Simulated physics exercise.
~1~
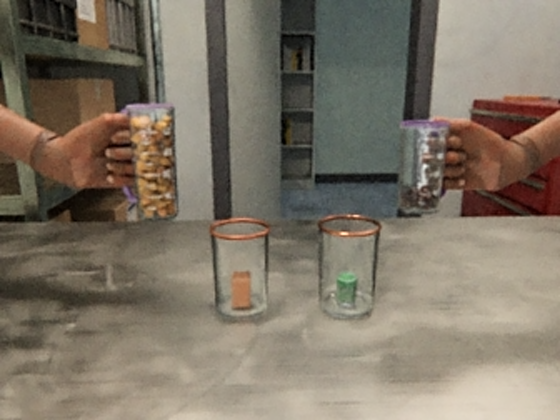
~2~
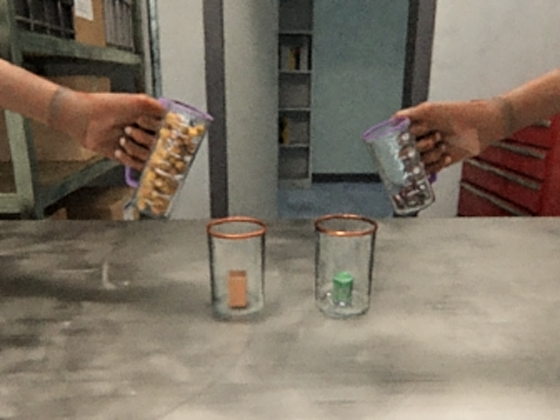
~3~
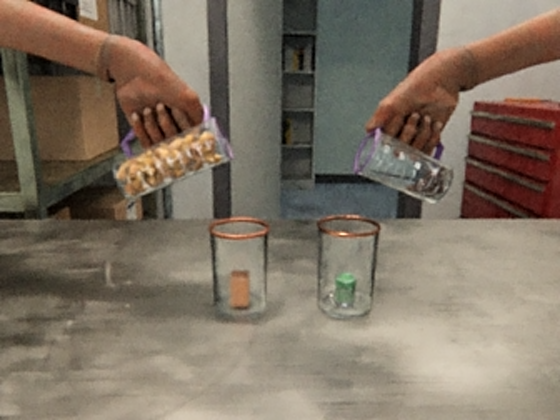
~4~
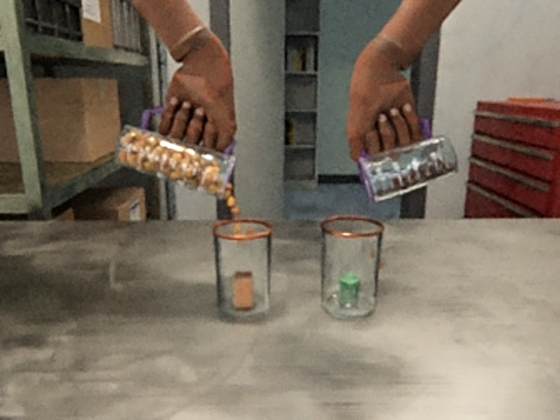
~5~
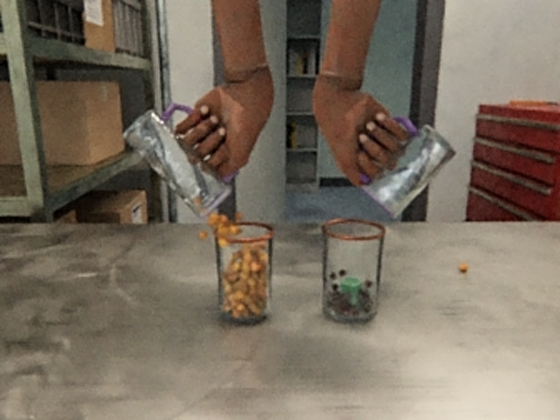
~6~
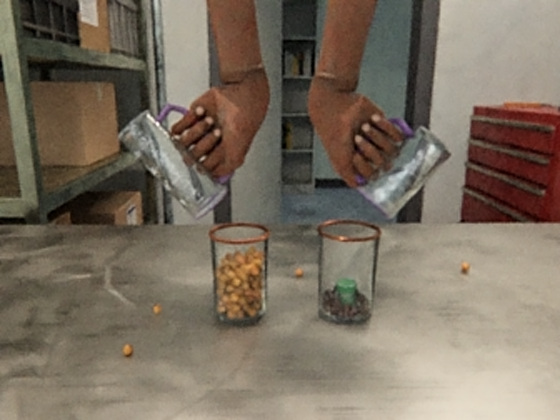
Two hands tipped cups over a pair of clear glasses, pouring orange-yellow bits into the left and small dark ones into the right. The left filled about two thirds, hiding its orange block, while the green piece still showed and a few bits lay scattered.
